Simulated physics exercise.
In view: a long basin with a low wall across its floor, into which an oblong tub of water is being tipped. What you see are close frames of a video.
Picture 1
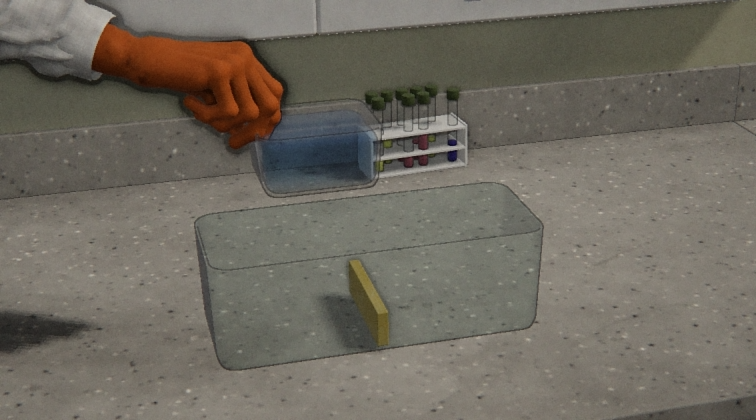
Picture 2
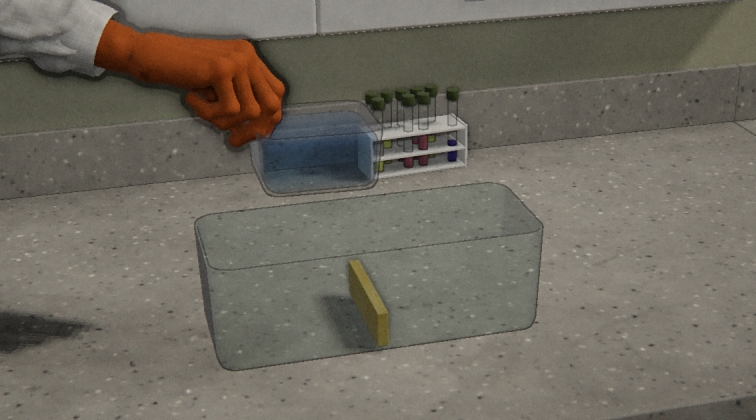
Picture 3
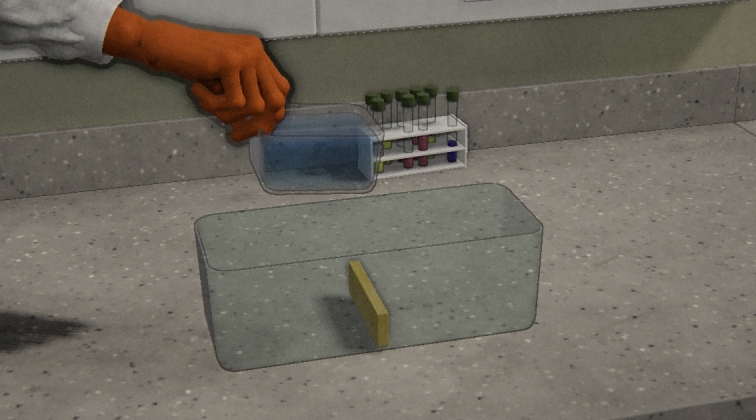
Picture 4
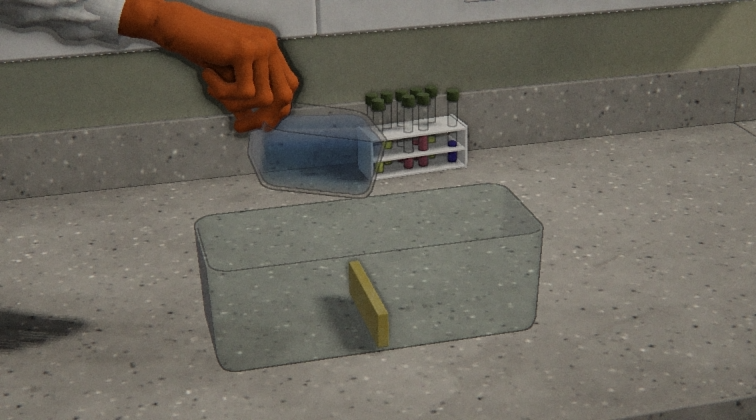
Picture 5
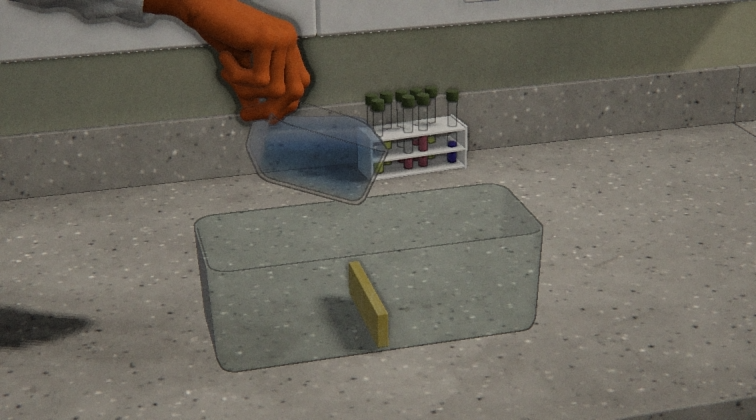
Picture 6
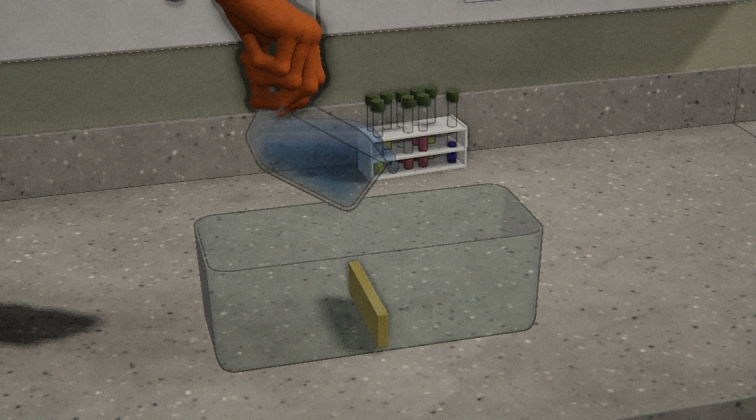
An orange-gloved hand tilting a clear tub of blue water rightward, increasingly steeply, above a long transparent basin with a yellow divider.
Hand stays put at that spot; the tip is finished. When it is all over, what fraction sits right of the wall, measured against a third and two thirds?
The share that settles right of the wall is larger than two thirds, as I see it.
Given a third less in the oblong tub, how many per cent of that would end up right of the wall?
85 %.
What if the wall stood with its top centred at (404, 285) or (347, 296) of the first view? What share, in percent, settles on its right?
60 per cent, then 85 per cent, roughly.
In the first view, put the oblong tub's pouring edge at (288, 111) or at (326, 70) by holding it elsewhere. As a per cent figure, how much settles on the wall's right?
15 %, then 70 %.
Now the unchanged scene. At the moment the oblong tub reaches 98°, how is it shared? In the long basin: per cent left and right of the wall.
About 0 per cent on the left and 65 on the right.
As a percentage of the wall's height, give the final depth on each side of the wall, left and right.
About 10 left, about 60 right.
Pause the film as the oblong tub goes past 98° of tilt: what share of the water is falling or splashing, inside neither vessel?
Near 20 in a hundred.
A moment on, the oblong tub is tipped on its side and 14 per cent is still to pour, 0 is left of the wall and 66 right of it.
Next, the oblong tub is tipped right over and 2 per cent is still to pour, 12 is left of the wall and 84 right of it.
Then the oblong tub is tipped right over and 0 per cent is still to pour, 14 is left of the wall and 85 right of it.
Later the oblong tub is tipped right over and 0 per cent is still to pour, 14 is left of the wall and 85 right of it.
At rest 14 per cent lies left of the wall, 85 right of it and 1 outside.
